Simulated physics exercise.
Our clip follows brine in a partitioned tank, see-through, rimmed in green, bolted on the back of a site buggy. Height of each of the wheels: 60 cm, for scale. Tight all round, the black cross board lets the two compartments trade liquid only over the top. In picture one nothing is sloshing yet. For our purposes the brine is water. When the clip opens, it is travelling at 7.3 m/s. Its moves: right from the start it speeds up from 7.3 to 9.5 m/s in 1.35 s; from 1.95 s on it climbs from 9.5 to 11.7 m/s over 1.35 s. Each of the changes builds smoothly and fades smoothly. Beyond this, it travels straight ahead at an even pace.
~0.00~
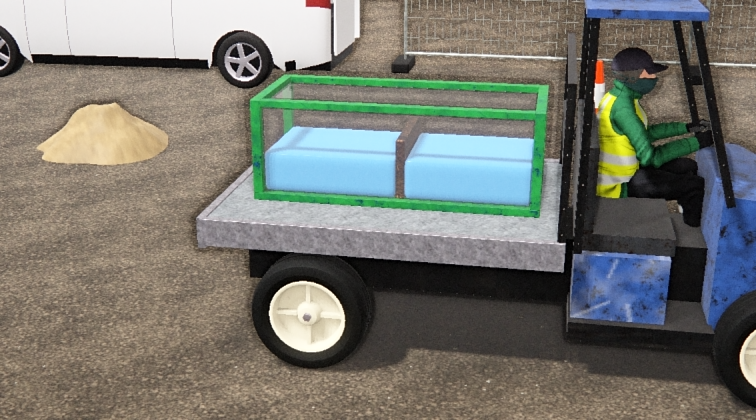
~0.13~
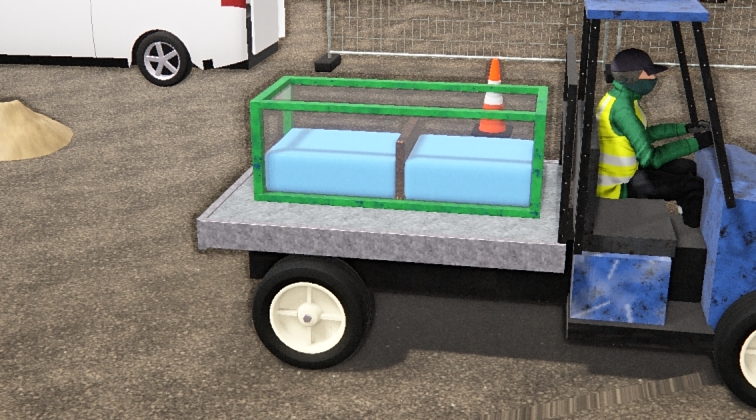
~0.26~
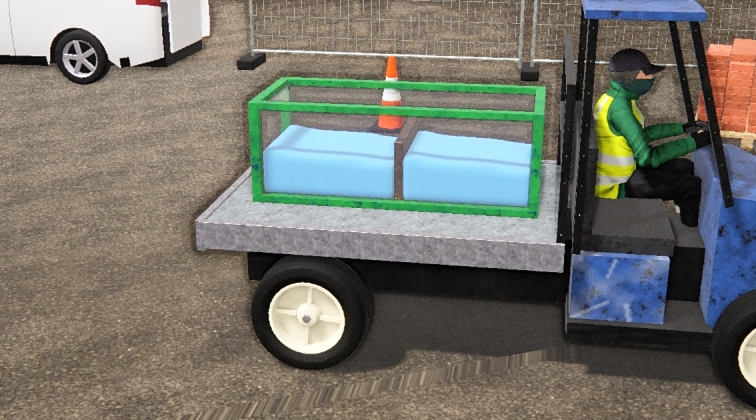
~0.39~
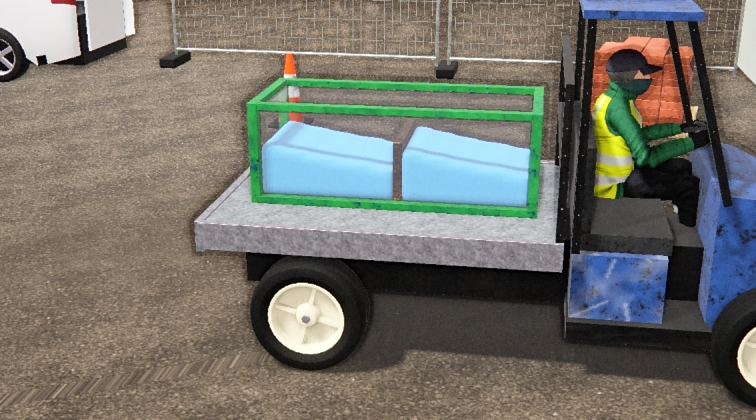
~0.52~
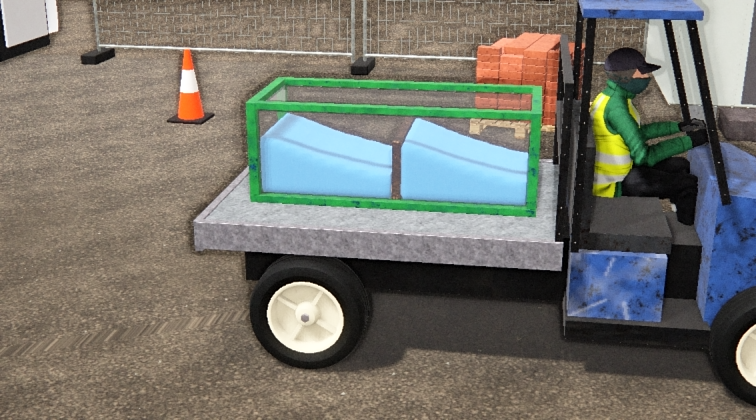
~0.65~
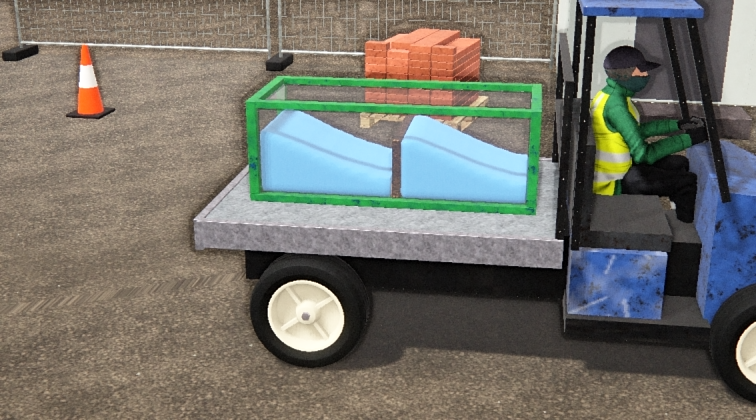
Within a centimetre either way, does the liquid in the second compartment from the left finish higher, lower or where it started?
It finishes where it started.
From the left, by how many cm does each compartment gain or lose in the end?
In cm: 0, 0.
After 1.45 s left to right it is 21, 21 cm deep.
After 2.55 s left to right it is 21, 21 cm deep.
After 3.85 s left to right it is 21, 21 cm deep.
After 6.28 s left to right it is 21, 21 cm deep.
